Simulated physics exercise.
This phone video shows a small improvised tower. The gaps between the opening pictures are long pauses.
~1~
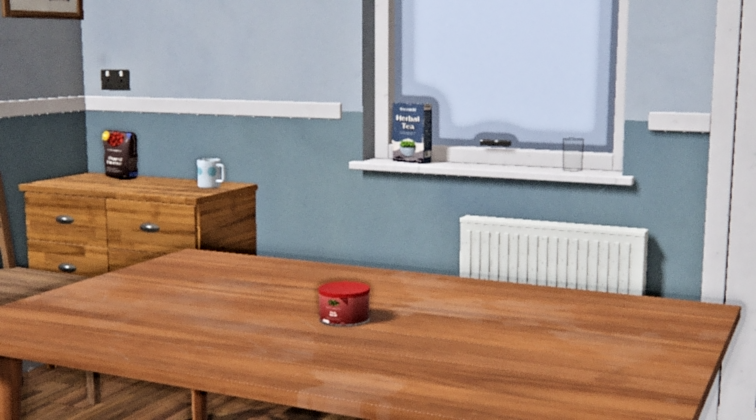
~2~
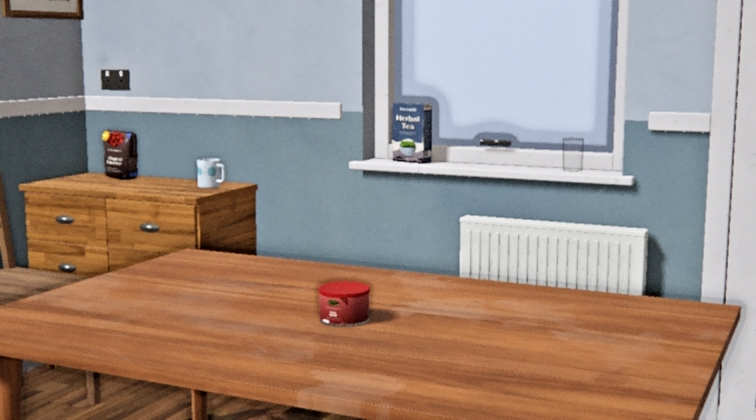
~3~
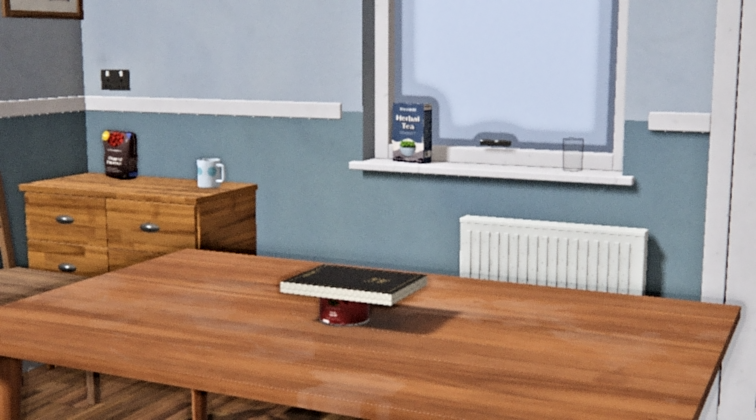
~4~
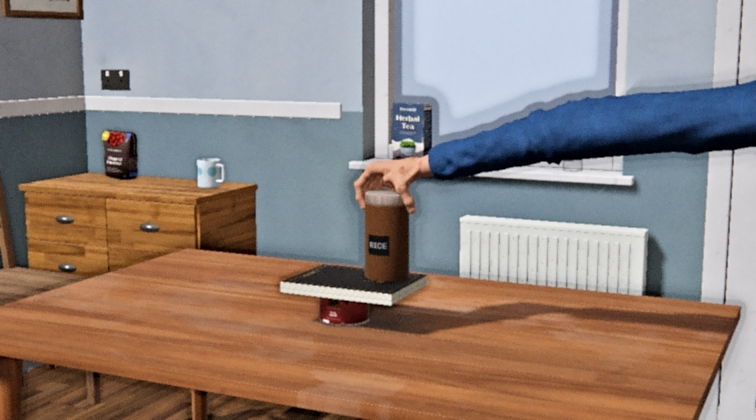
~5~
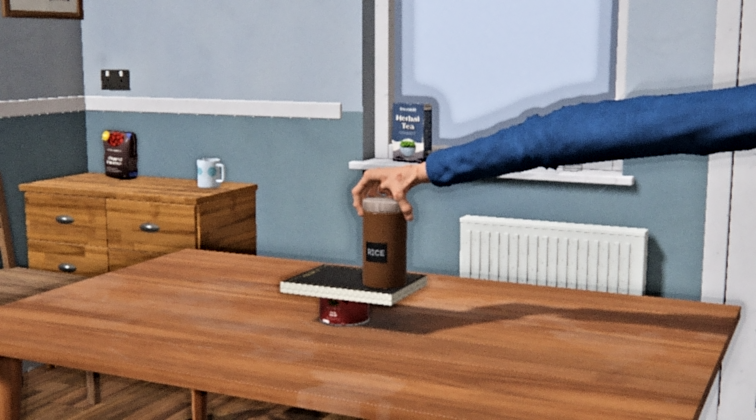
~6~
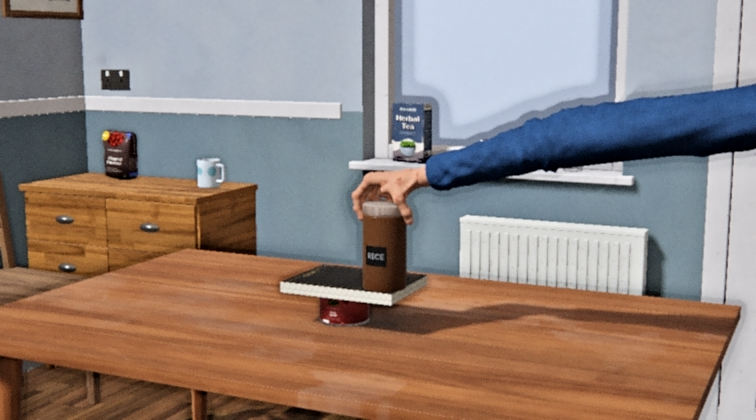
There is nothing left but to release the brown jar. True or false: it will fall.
True.
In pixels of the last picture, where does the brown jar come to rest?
The object ends up somewhere around (466, 317).
Then, 0.30 s on from there, brown jar now fallen; black book turned 27° from how it was put.
Then, 0.40 s on from there, black book turned 47° from how it was put.
Then, 0.50 s on from there, black book turned 36° from how it was put.
Then, 1.00 s on from there, black book turned 31° from how it was put.
In the end, fallen, brown jar; moved from the start, black book; red tub unmoved. At the end, from the last picture's camera, brown jar near (466, 317). The stack loses its balance.
